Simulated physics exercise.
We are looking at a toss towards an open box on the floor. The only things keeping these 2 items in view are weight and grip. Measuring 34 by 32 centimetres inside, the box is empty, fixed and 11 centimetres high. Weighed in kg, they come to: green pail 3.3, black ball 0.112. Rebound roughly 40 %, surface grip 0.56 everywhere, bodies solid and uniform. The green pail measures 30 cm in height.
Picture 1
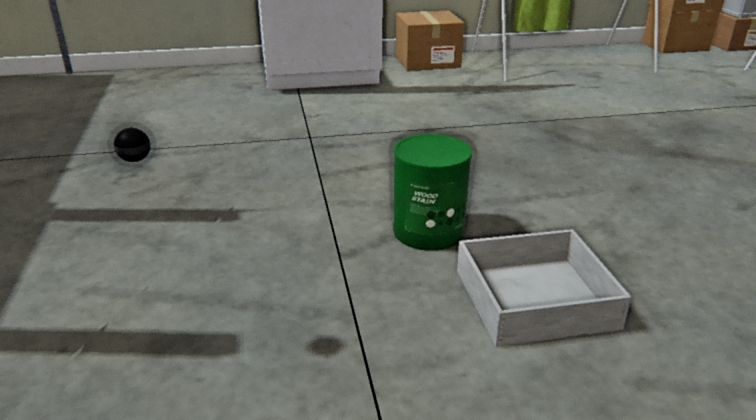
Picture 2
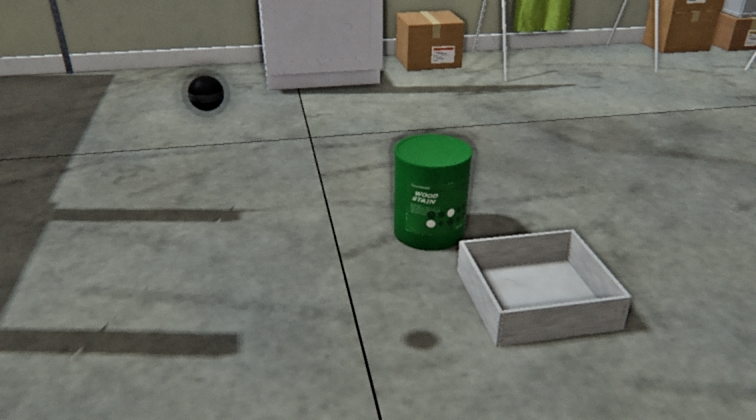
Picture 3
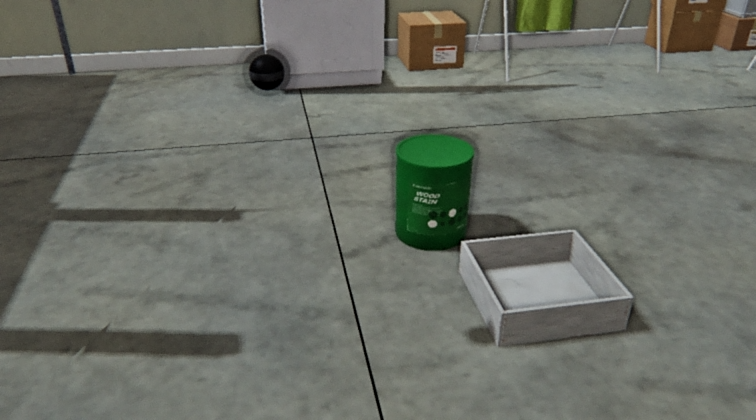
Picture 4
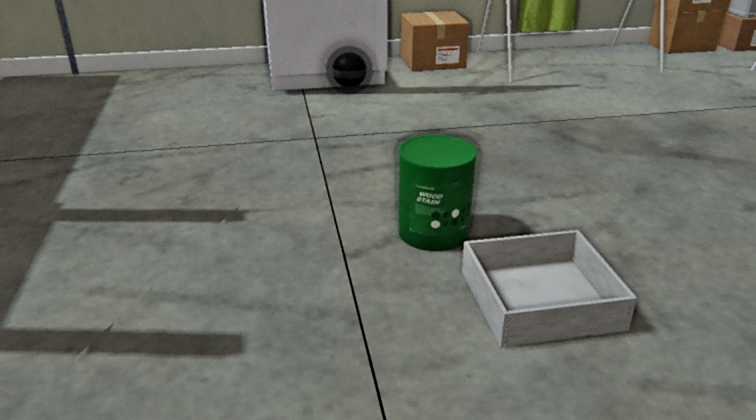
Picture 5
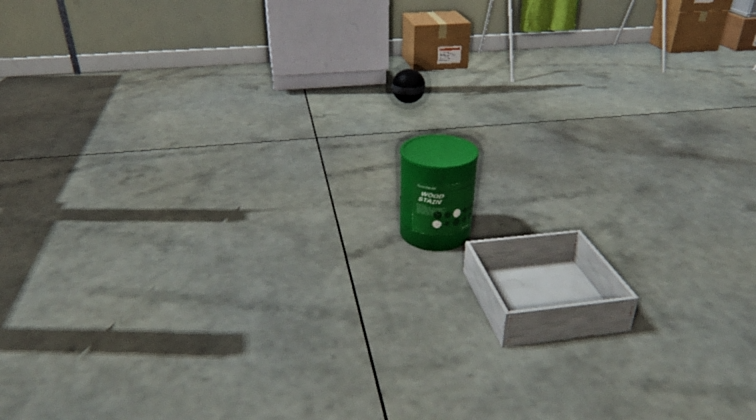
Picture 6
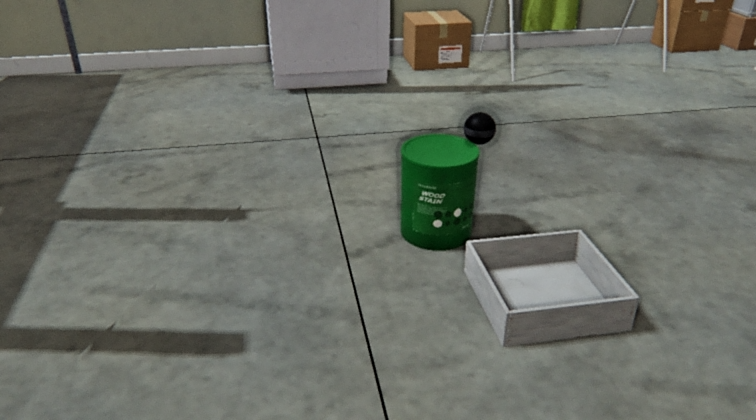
The clip opens with a black ball in the air at the left, while a green pail stands beside an empty open box on a concrete floor. The ball rises rightward past a pale cabinet, then curves downward to just above the pail's right edge, while the pail and box stay still.
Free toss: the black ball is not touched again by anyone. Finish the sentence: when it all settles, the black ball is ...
... in the box.
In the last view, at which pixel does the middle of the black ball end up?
Close to (537, 302).
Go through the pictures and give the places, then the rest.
In the first picture, 100 cm to go; black ball (132, 145); green pail (431, 192).
In the second picture, 83 cm to go; black ball (206, 93); green pail (431, 192).
In the third picture, 70 cm to go; black ball (267, 72); green pail (433, 192).
In the fourth picture, 54 cm to go; black ball (349, 70); green pail (436, 193).
In the fifth picture, 41 cm to go; black ball (409, 86); green pail (437, 192).
In the sixth picture, 24 cm to go; black ball (480, 128); green pail (438, 192).
Then, 0.20 s later than the last frame, ball inside the box; black ball near (591, 291).
Then, 0.40 s later than the last frame, ball inside the box; black ball near (521, 301).
When it is over, ball inside the box; green pail within 10 cm of the start. End places, in pixels of the last picture, black ball near (537, 302).
